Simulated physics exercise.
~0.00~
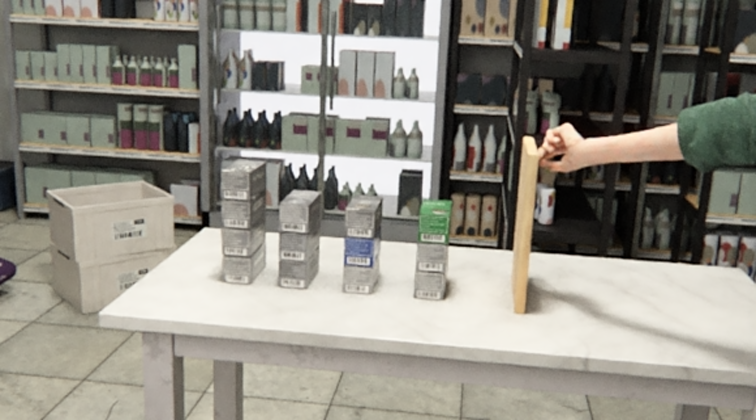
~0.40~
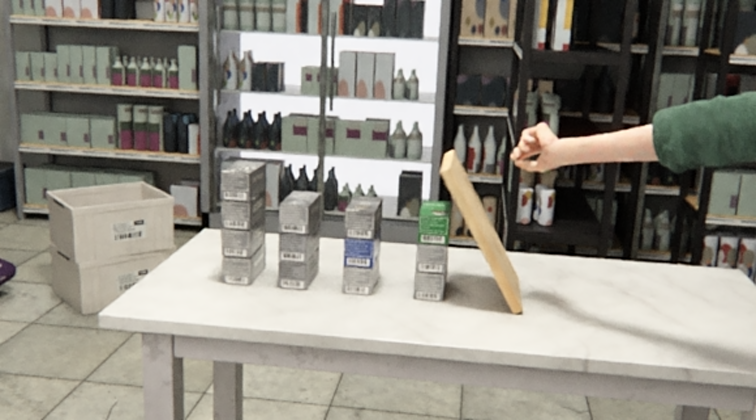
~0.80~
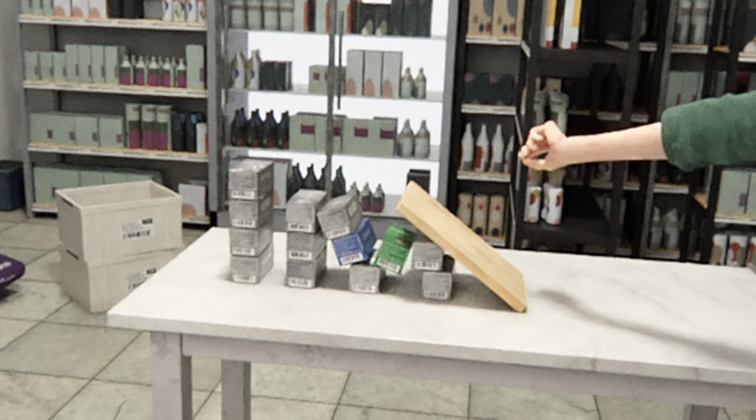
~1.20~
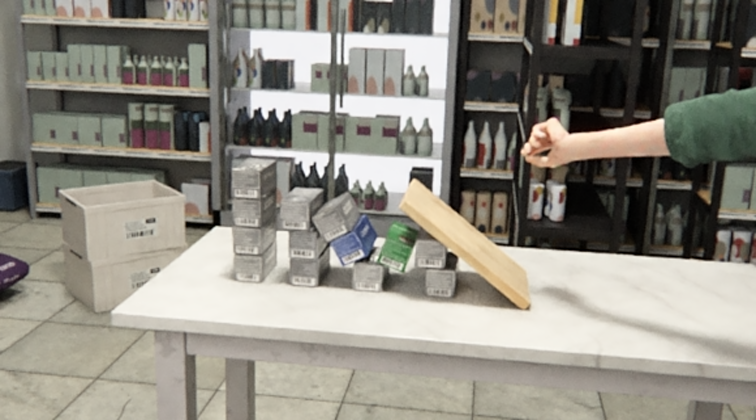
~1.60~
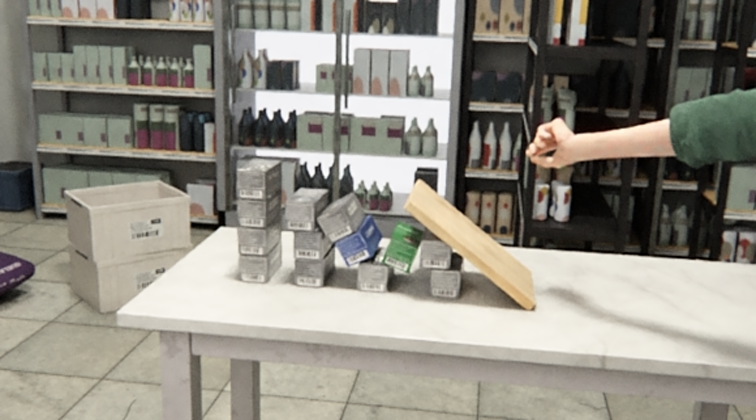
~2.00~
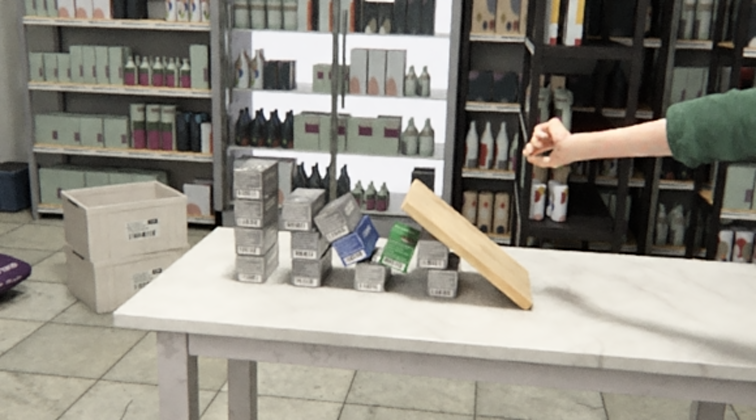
Hand tipping a wooden board leftward into stacked tea packets, toppling the nearer ones, the blue and green packets ending tilted.
